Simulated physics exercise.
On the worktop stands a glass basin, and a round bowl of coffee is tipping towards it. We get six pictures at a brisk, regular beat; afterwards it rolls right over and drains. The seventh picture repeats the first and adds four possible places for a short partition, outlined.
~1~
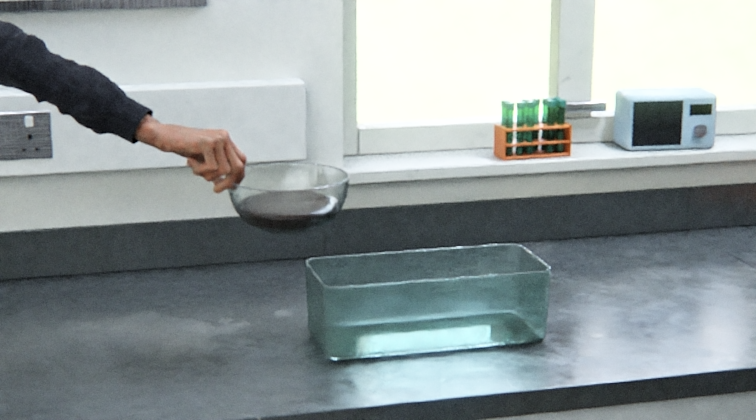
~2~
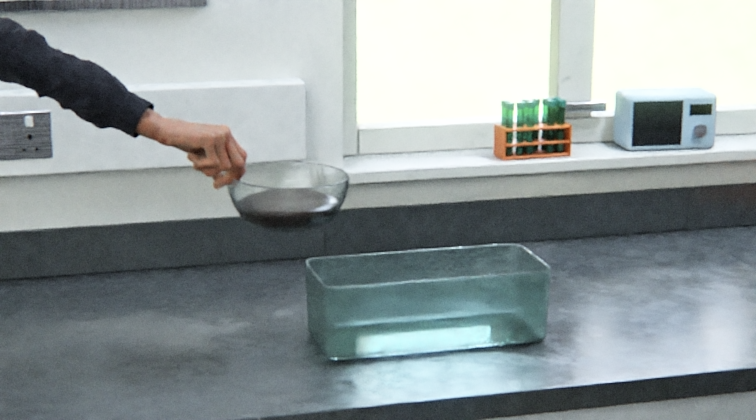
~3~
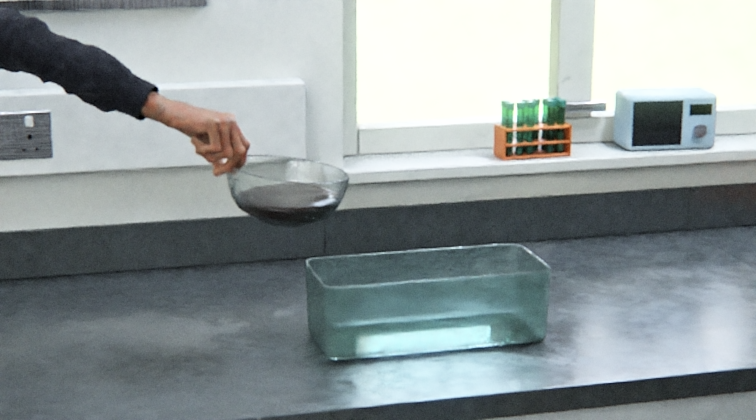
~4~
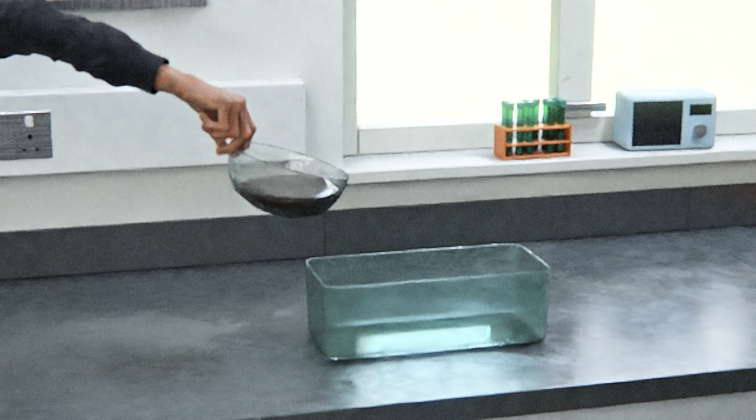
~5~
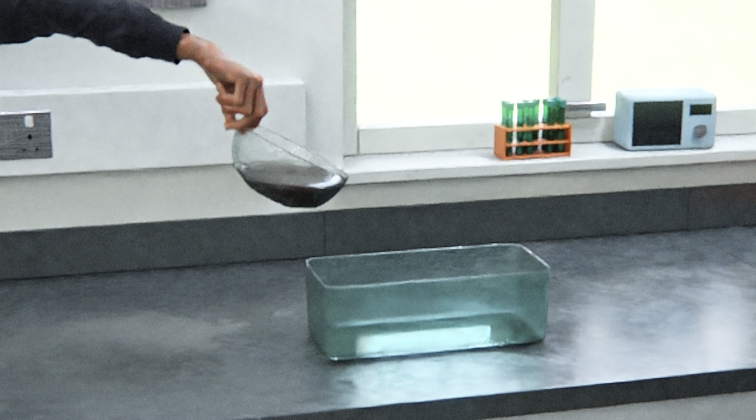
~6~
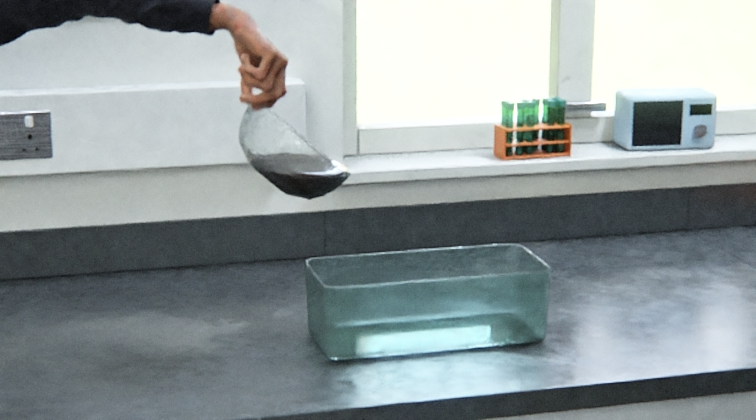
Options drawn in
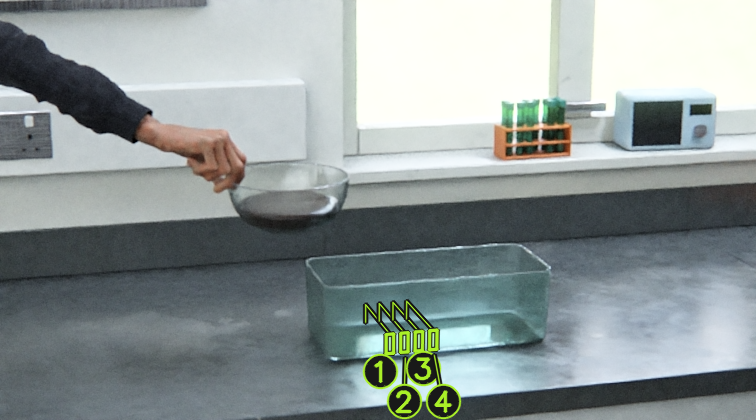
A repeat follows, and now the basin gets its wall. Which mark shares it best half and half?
Take 4.
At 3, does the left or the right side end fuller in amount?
More ends on the right.
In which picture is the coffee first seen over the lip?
Picture 6.
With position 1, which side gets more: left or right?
More ends on the right.
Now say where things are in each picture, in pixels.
Upright, lip at (345, 172); basin from (325, 359) to (545, 339); nothing has left yet, in the first frame.
Upright, lip at (345, 172); nothing has left yet, in the second frame.
Tipped about 8°, lip at (345, 172); nothing has left yet, in the third frame.
Tipped about 17°, lip at (345, 172); nothing has left yet, in the fourth frame.
Tipped about 28°, lip at (345, 172); nothing has left yet, in the fifth frame.
Tipped about 42°, lip at (345, 172); coffee is over the lip, down to (345, 172), in the sixth frame.
On the marked copy, 1 at (390, 359); 2 at (405, 357); 3 at (419, 356); 4 at (434, 354).
With 1, about 10 % ends left of the wall and 89 % right of it.
With 2, about 13 % ends left of the wall and 85 % right of it.
With 3, about 16 % ends left of the wall and 83 % right of it.
With 4, about 47 % ends left of the wall and 51 % right of it.
